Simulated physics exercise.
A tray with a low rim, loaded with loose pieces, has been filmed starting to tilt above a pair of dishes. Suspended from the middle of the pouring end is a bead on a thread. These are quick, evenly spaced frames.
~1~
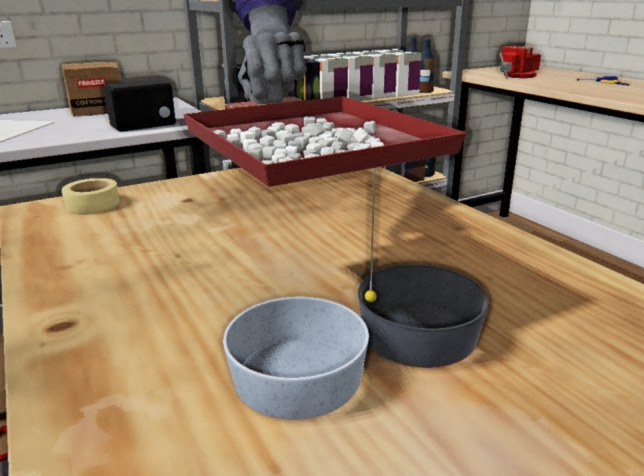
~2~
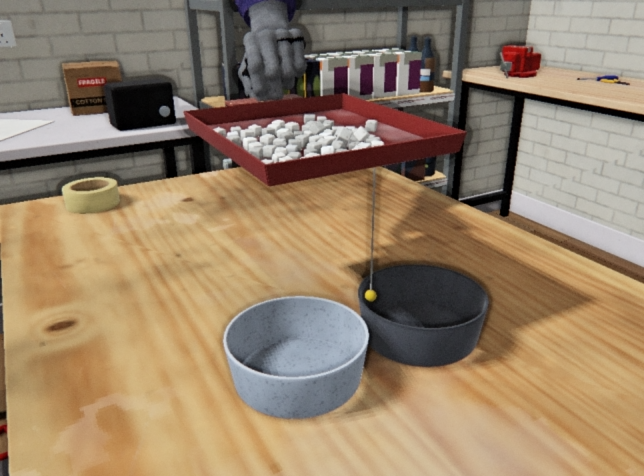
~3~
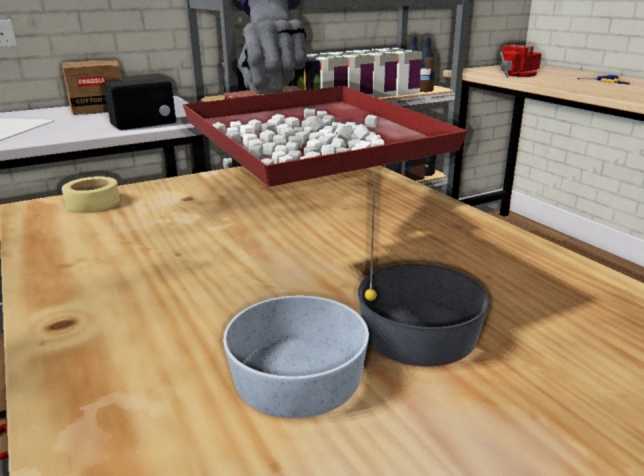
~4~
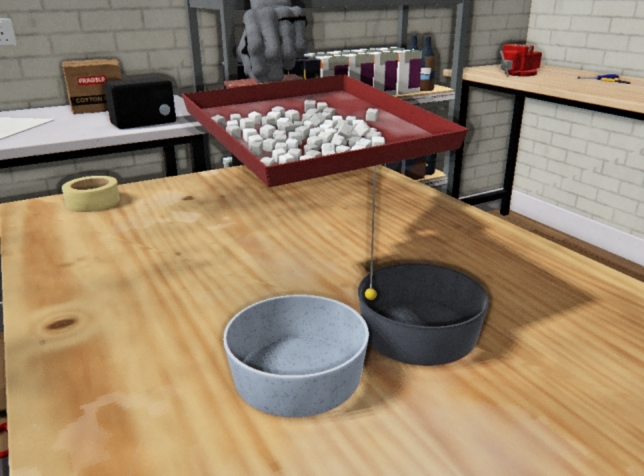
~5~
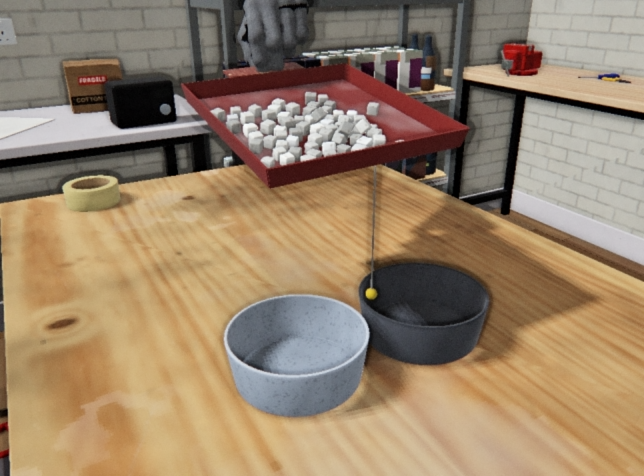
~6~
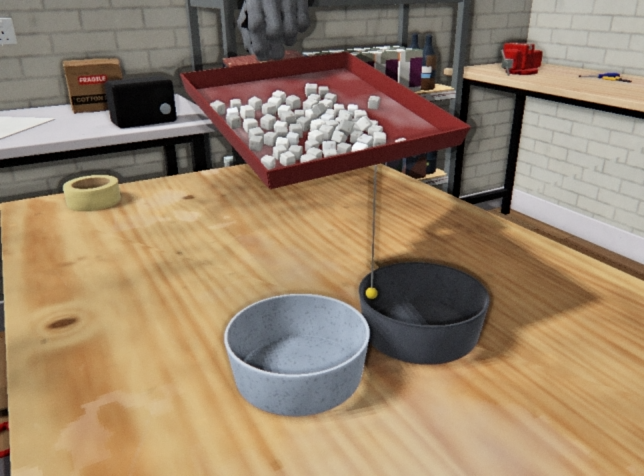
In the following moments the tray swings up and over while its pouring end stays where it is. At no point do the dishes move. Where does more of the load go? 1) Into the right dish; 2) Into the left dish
Into the left dish.
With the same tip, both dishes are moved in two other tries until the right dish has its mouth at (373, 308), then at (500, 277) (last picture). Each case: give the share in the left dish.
Roughly 20 % and 30 %.
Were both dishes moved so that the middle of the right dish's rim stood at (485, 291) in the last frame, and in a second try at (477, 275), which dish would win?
The dish to the left; the dish to the left.
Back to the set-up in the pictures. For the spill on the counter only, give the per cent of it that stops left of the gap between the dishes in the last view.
Some 20 per cent.
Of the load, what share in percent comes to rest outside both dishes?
About 40 per cent.
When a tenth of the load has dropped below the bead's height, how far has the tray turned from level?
That would be about 105 degrees from level.
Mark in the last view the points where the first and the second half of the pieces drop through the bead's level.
First part (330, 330), rest (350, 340).
Soon, tray tipped steeply; nearly all on the tray; a stray few in the air.
A while on, tray tipped right over; nearly all on the tray; a stray few in the right dish; a stray few outside both.
Towards the end, tray tipped past a quarter turn; about half in the left dish; a stray few in the right dish; about half outside both.
Finally, tray tipped past a quarter turn; about half in the left dish; a stray few in the right dish; about half outside both.
